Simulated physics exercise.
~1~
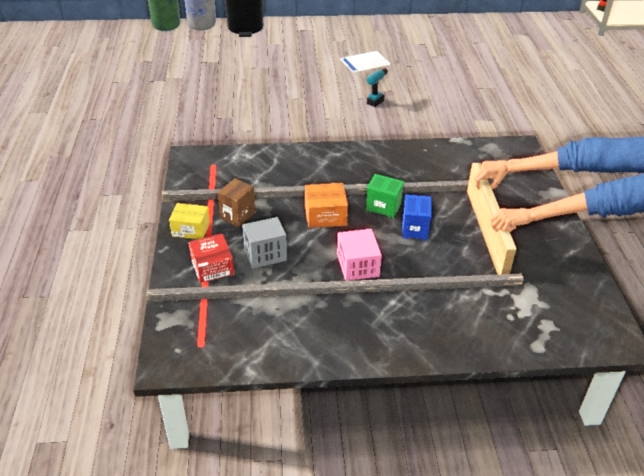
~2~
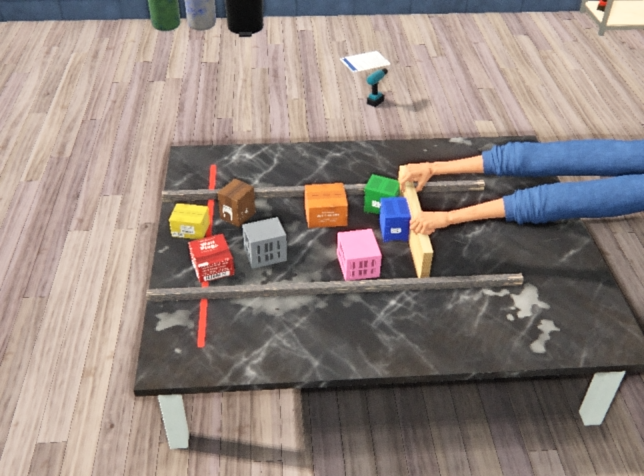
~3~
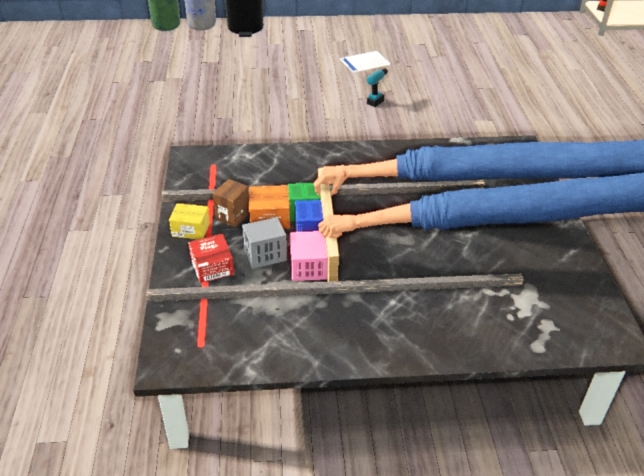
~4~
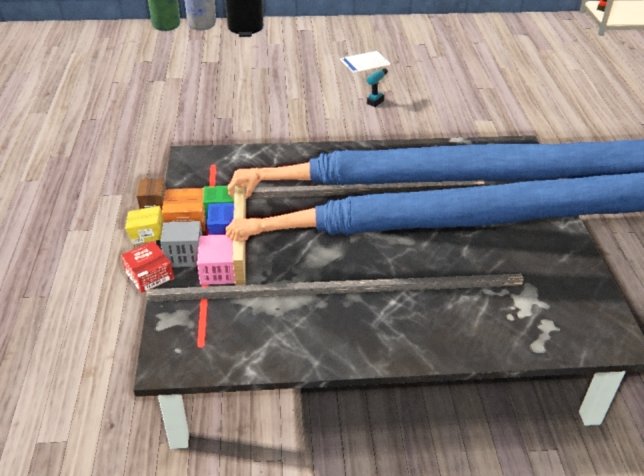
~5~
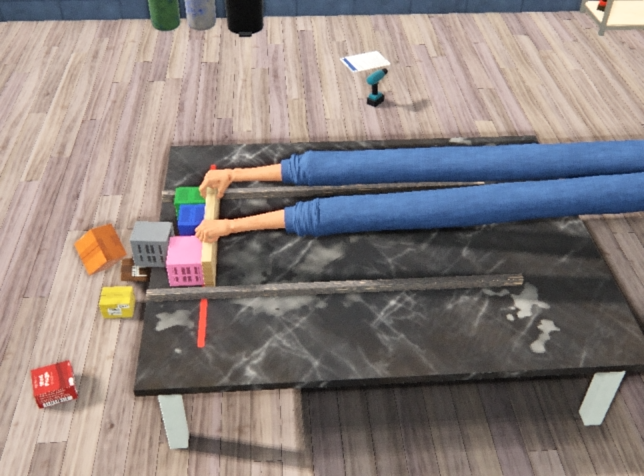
The clip opens on a dark marbled table where small colorful crates and boxes lie scattered between two rails, with a pair of blue-sleeved arms holding a wooden plank at the right. The hands push the plank left, reaching the blue crate first. As it keeps moving, the green, pink and orange ones are gathered up and slide along with it. The bunched group then crowds the left end, with the red and yellow boxes pushed to the rim. Finally the plank reaches the red tape line, and the orange, brown, red and yellow boxes have dropped off, while the gray, green, blue and pink crates remain.
